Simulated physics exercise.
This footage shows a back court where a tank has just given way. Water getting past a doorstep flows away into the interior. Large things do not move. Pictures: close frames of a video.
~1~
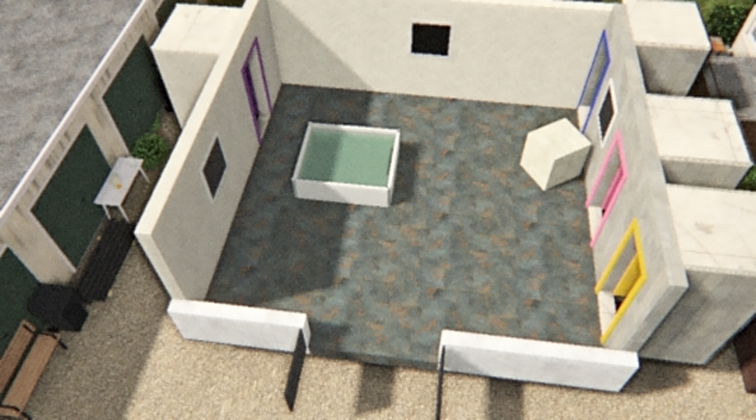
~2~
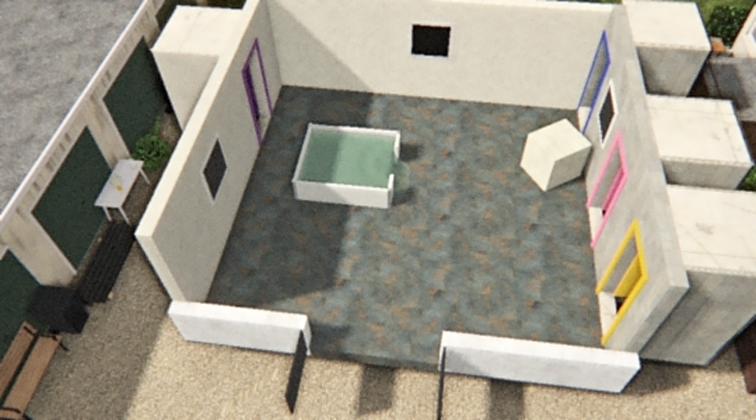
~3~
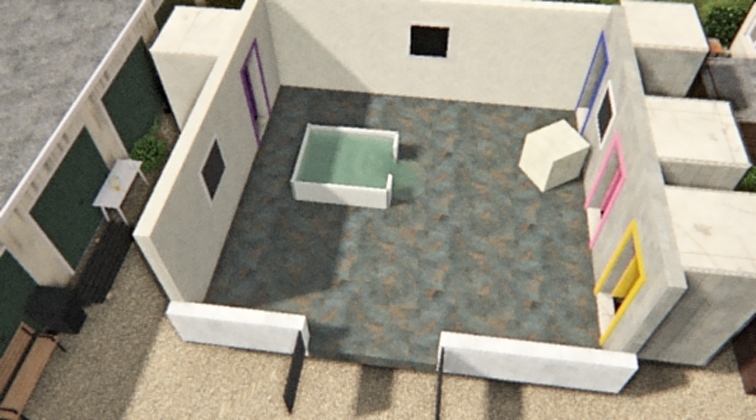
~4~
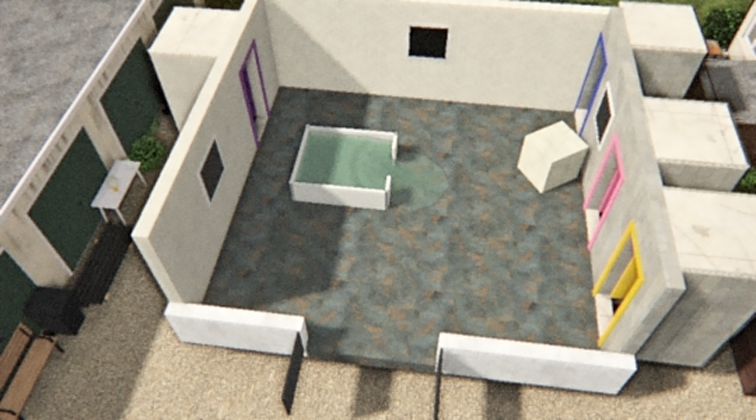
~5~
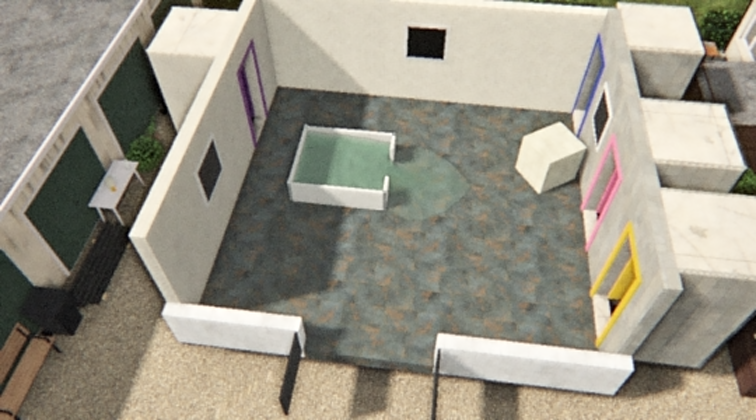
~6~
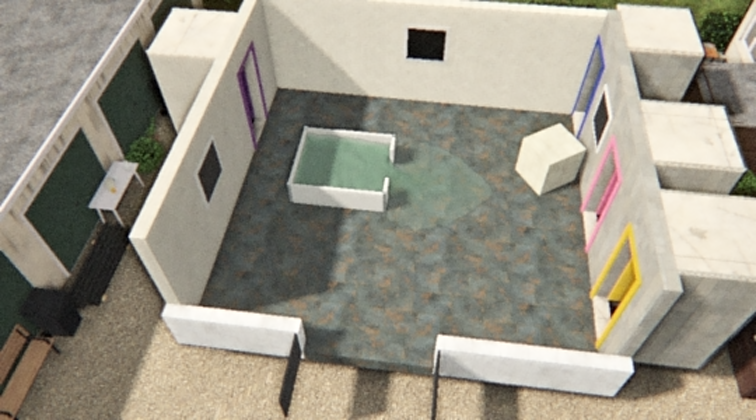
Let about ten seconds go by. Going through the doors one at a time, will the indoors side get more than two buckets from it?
As I see it, blue door: No more than two buckets; pink door: More than two buckets; yellow door: No more than two buckets; purple door: No more than two buckets.
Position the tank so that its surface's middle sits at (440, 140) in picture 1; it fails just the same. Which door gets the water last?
The one in purple comes last.
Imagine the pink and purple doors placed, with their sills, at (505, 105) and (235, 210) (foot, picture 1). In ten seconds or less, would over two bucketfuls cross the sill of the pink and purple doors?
Door by door: Pink is spared, purple is spared.
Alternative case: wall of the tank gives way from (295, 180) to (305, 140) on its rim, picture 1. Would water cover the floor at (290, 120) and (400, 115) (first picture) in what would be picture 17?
First place drenched, second place still bare.
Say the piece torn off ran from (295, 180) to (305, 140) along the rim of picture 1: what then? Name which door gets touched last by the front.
Latest of all is the door marked pink.
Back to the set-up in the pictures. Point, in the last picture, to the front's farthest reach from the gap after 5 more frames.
Pixel estimate: (564, 209).
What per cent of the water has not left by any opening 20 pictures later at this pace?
Close to 96 %.
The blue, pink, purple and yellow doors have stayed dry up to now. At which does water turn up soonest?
It's the pink one.
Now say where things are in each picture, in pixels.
In the first picture, the water tank at (348, 157) is whole and still.
In the second picture, water pours out at (393, 172) and has run to (405, 164).
In the third picture, water pours out at (391, 173) and has run to (424, 174).
In the fourth picture, water pours out at (390, 174) and has run to (444, 180).
In the fifth picture, the front is at (464, 182), out from the gap at (388, 174).
In the sixth picture, water pours out at (388, 176) and has run to (487, 186).
A moment on, water covers 20 % of the floor; the blue door not reached, the pink door not reached, the yellow door not reached, the purple door not reached.
Next, water covers 30 % of the floor; the blue door not reached, the pink door under two buckets in, the yellow door not reached, the purple door not reached.
Then, water covers 35 % of the floor; the blue door wet at the sill, nothing in, the pink door over two buckets in, the yellow door wet at the sill, nothing in, the purple door not reached.
Later, water covers 40 % of the floor; the blue door under two buckets in, the pink door far over two buckets in, the yellow door wet at the sill, nothing in, the purple door not reached.
In the end, water covers 60 % of the floor; the blue door under two buckets in, the pink door far over two buckets in, the yellow door wet at the sill, nothing in, the purple door not reached.
